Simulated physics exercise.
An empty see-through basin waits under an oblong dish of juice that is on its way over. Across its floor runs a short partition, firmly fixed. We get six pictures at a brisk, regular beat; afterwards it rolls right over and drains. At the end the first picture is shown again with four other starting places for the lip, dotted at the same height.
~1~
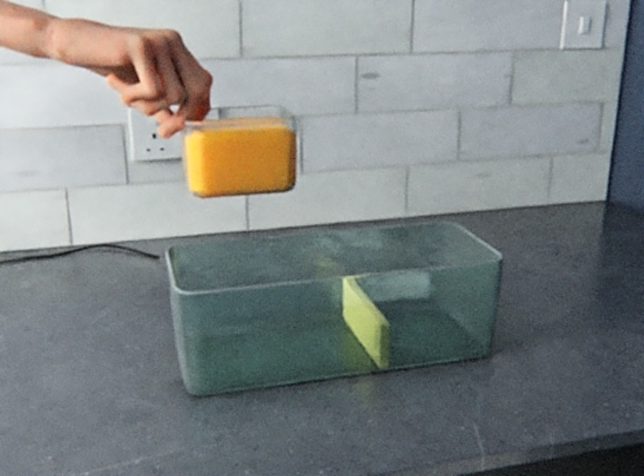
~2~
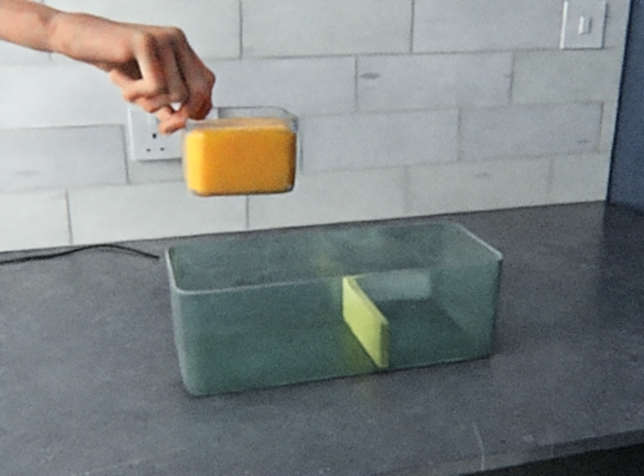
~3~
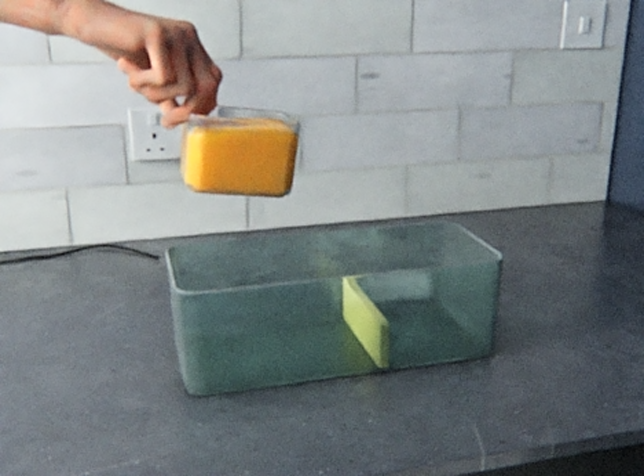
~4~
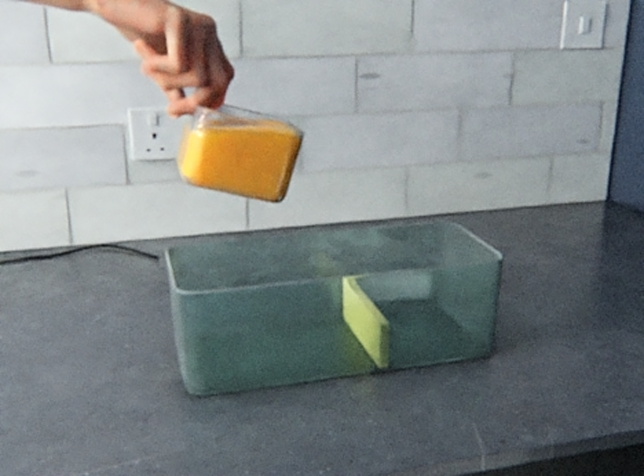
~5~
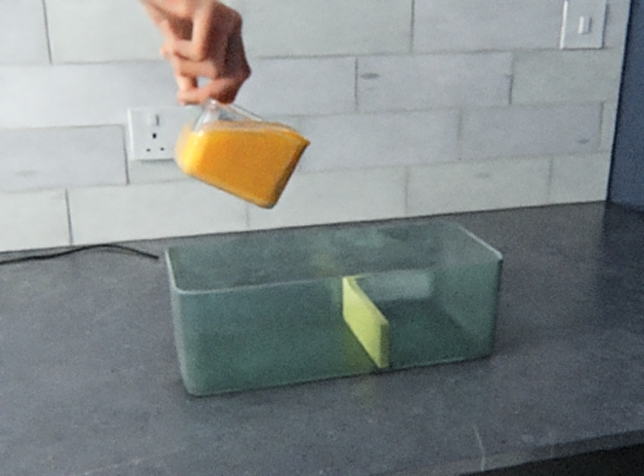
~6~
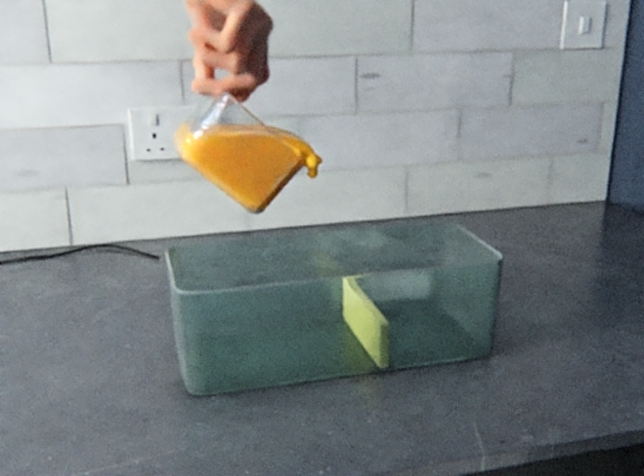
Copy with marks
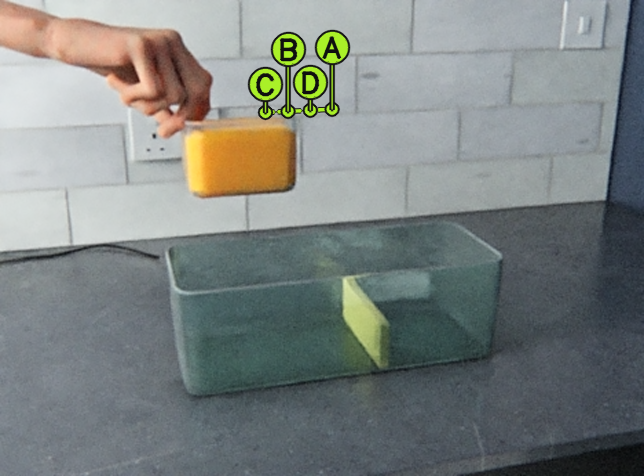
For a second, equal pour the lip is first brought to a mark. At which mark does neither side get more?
Dot D.
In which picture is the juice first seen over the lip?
In picture 5.
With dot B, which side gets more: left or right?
More ends on the left.
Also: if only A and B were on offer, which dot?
A it is.
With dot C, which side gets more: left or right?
The left one.
On the marked copy, A at (332, 109); B at (288, 111); C at (265, 112); D at (310, 110).
With A, about 27 % ends left of the wall and 72 % right of it.
With B, about 85 % ends left of the wall and 13 % right of it.
With C, about 95 % ends left of the wall and 3 % right of it.
With D, about 49 % ends left of the wall and 50 % right of it.
